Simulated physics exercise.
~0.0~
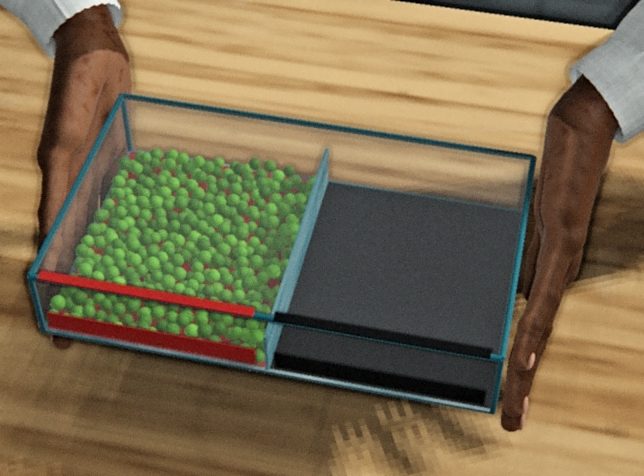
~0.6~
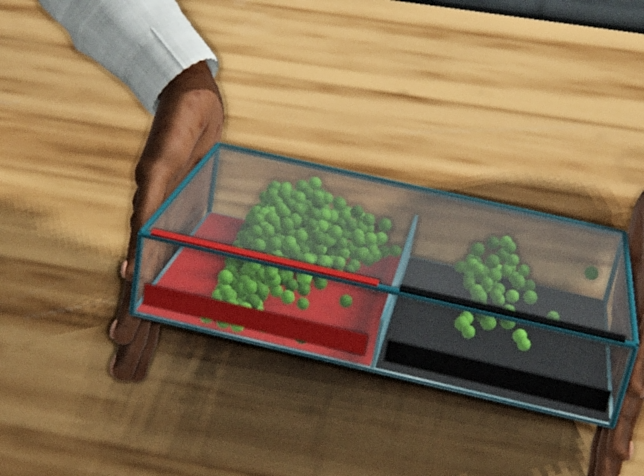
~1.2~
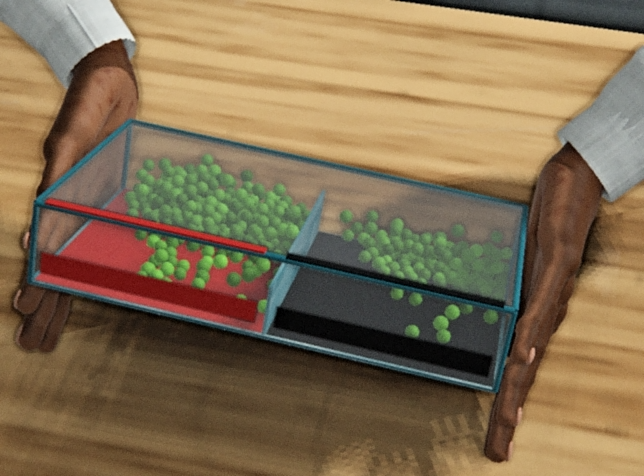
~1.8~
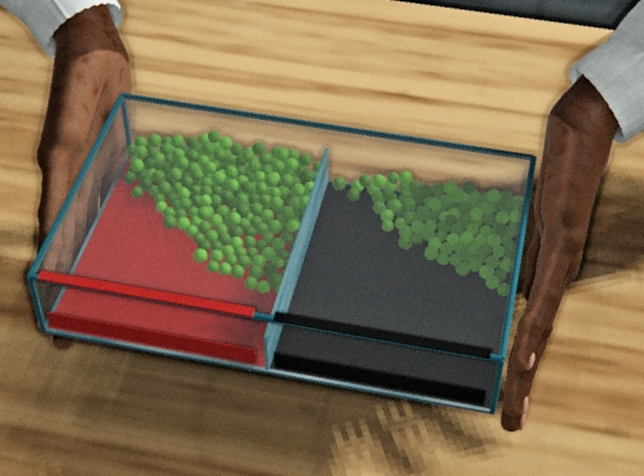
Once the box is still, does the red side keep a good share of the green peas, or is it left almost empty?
The red side keeps a good share of the peas, and the black side has a good share too.
